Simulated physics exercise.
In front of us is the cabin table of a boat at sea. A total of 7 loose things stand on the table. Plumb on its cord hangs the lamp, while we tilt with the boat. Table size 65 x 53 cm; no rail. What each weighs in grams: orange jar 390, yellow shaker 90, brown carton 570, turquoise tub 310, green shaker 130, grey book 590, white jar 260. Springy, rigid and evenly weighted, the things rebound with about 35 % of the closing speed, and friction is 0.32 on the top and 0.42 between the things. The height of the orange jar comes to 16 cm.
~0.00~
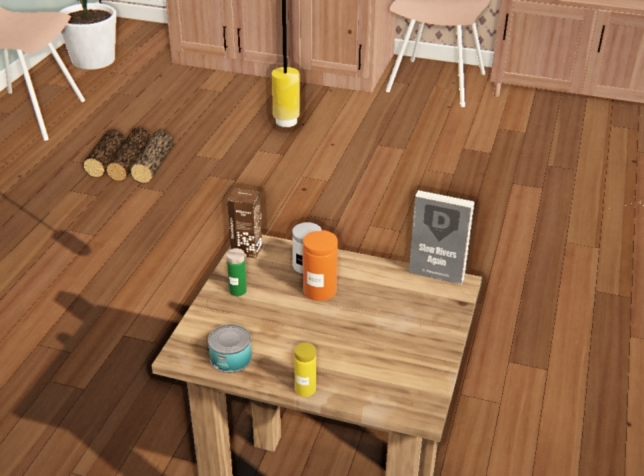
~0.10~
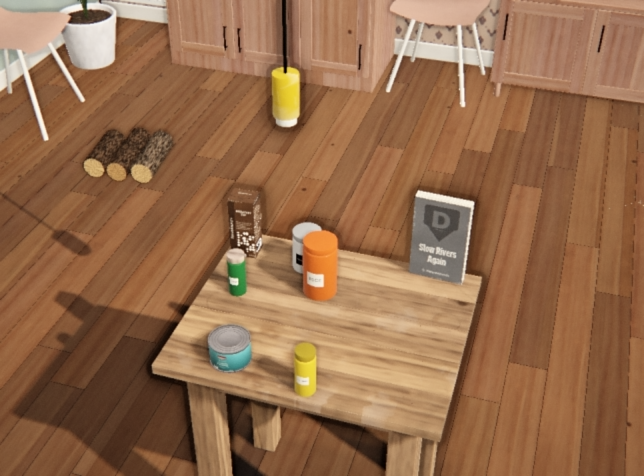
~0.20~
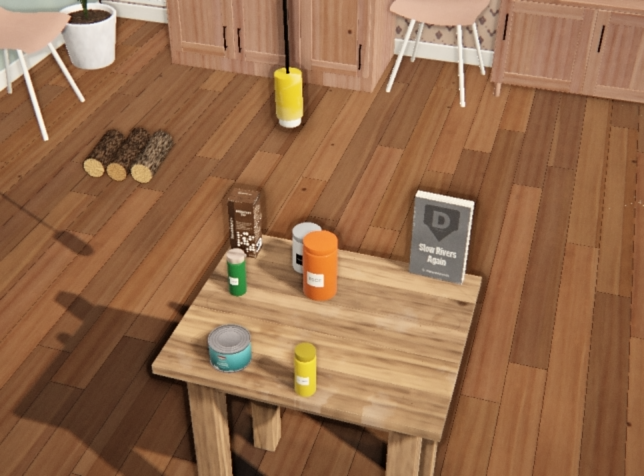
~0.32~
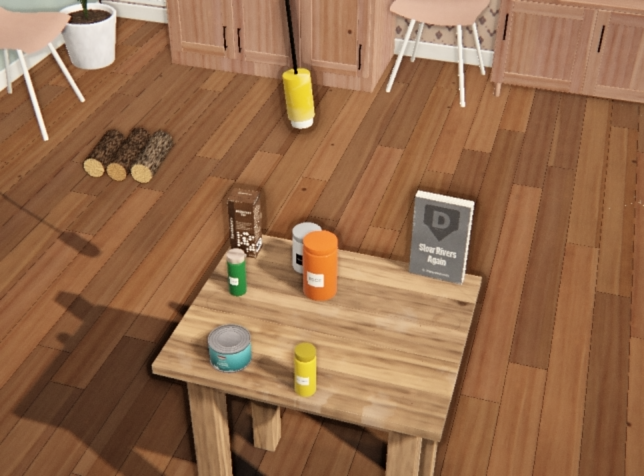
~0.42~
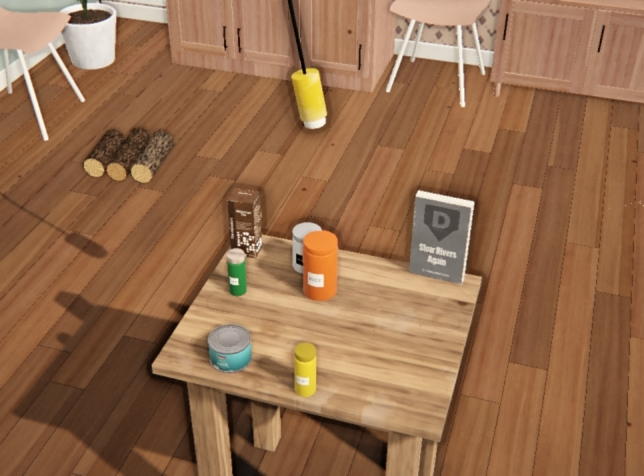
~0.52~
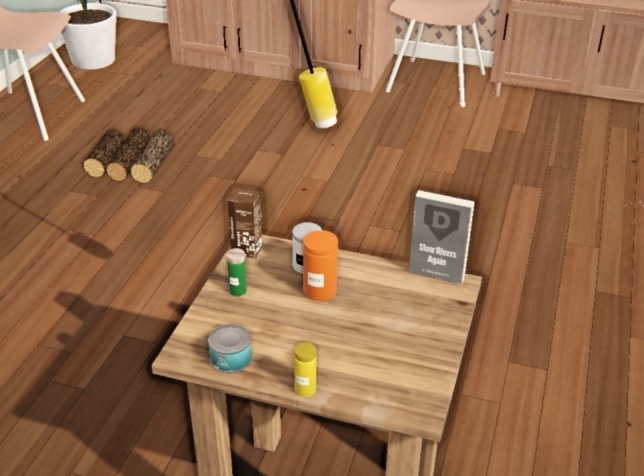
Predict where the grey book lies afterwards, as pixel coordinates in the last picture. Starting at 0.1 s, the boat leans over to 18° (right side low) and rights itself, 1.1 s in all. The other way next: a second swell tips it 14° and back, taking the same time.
Roughly (441, 238) in the last picture.
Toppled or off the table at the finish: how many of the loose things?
The tally is 0.
By 1.22 s, boat level.
By 2.02 s, heel 7°, left side down.
When it is over (2.8 s), all 7 within 5 cm of the start. End places, in pixels of the last picture, grey book near (441, 238).
